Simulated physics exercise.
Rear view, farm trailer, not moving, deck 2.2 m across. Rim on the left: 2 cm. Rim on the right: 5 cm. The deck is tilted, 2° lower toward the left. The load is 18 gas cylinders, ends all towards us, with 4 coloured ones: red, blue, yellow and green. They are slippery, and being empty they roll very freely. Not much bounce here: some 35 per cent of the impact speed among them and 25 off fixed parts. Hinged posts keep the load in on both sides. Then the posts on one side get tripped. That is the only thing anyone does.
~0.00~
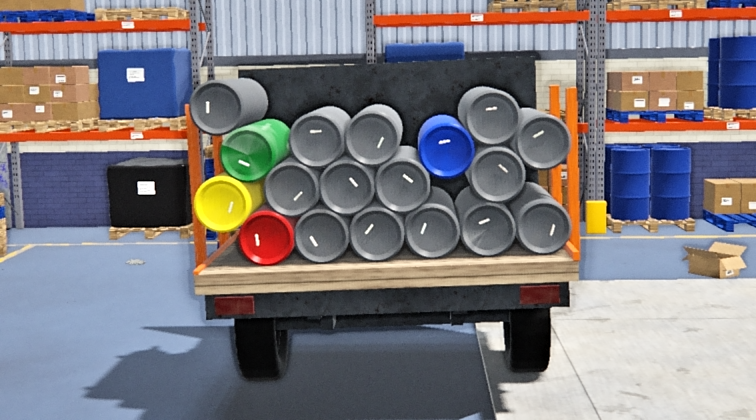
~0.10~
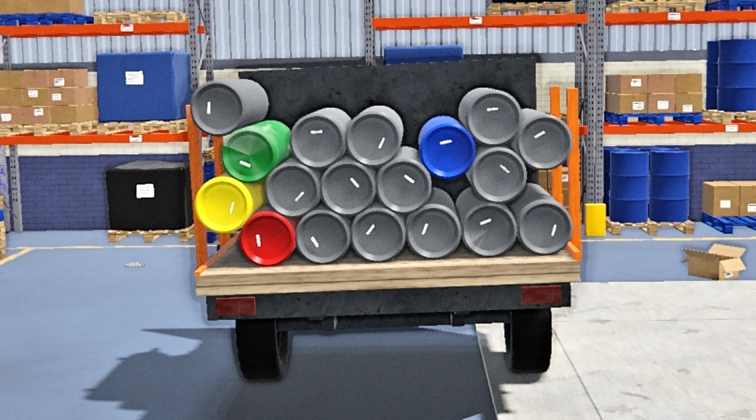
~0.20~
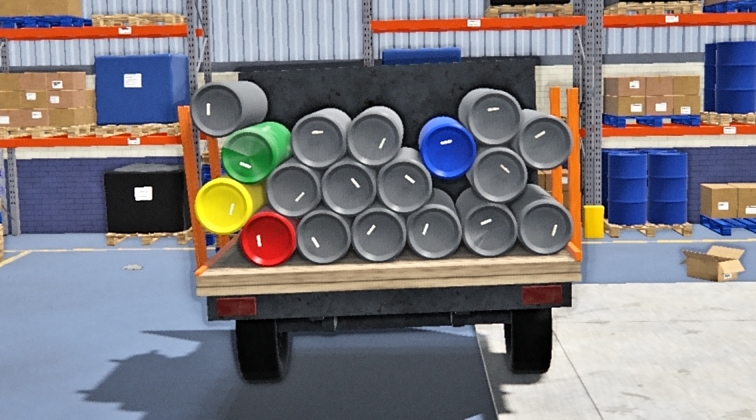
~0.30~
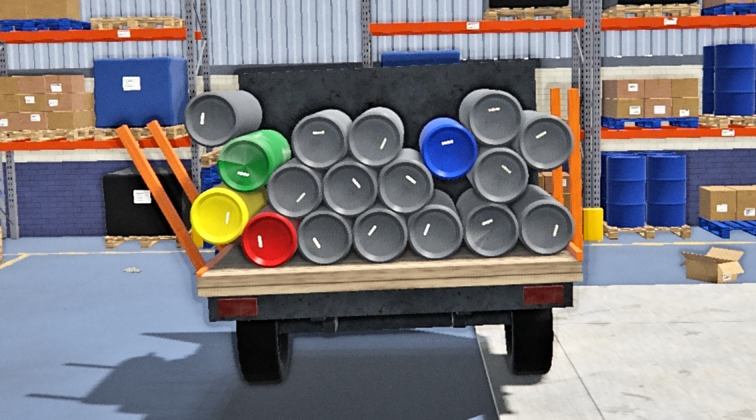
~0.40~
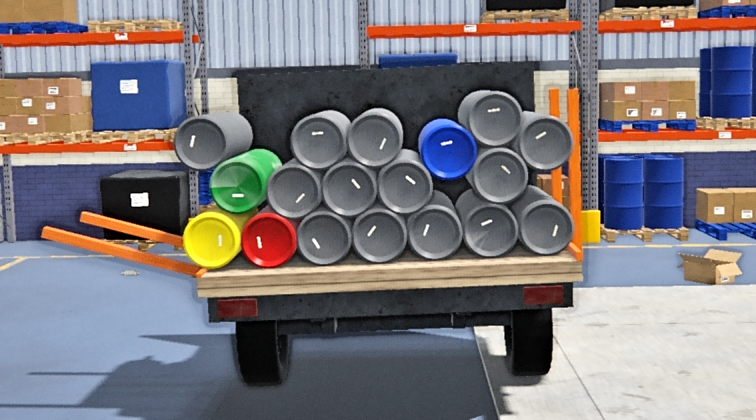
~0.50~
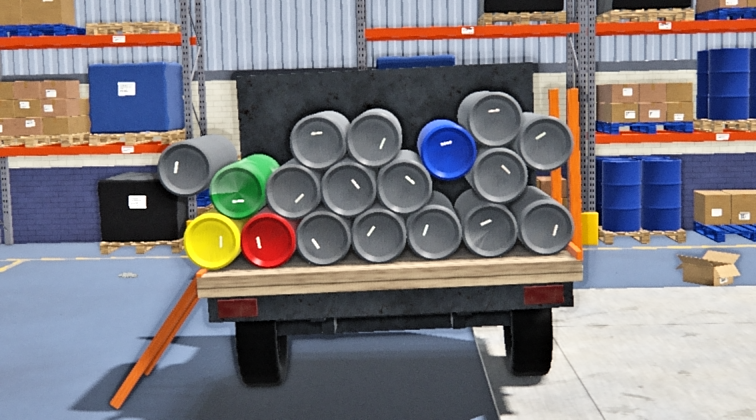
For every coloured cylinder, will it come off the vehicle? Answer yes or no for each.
Red - yes, blue - no, yellow - yes, green - yes.
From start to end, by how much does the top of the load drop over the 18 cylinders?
It sits roughly 50 cm lower at the end.
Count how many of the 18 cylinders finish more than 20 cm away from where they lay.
The tally comes to 18.
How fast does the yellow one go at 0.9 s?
Roughly 0.0 m/s.
After 0.9 s, red is on the deck, 40 cm from the left edge; blue is up on others, 70 cm from the right edge; yellow is on the deck, 5 cm from the left edge; green is up on others, 25 cm from the left edge; 1 off so far.
After 1.5 s, red is on the deck, 35 cm from the left edge, rolling left; blue is up on others, 75 cm from the right edge; yellow is on the deck, 5 cm from the left edge, rolling left; green is up on others, 20 cm from the left edge, rolling left; 1 off so far.
After 2.0 s, red is on the deck, 20 cm from the left edge, rolling left; blue is up on others, 80 cm from the right edge, rolling left; yellow is dropping off the left side; green is up on others, 5 cm from the left edge, rolling left; 2 off so far.
After 2.7 s, red is dropping off the left side; blue is up on others, 110 cm from the left edge, rolling left; yellow is down on the left; green is dropping off the left side; 4 off so far.
At rest (6.6 s), red is down on the left; blue is up on others, 60 cm from the left edge; yellow is on the ground to the left; green is on the ground to the left; 10 off so far.
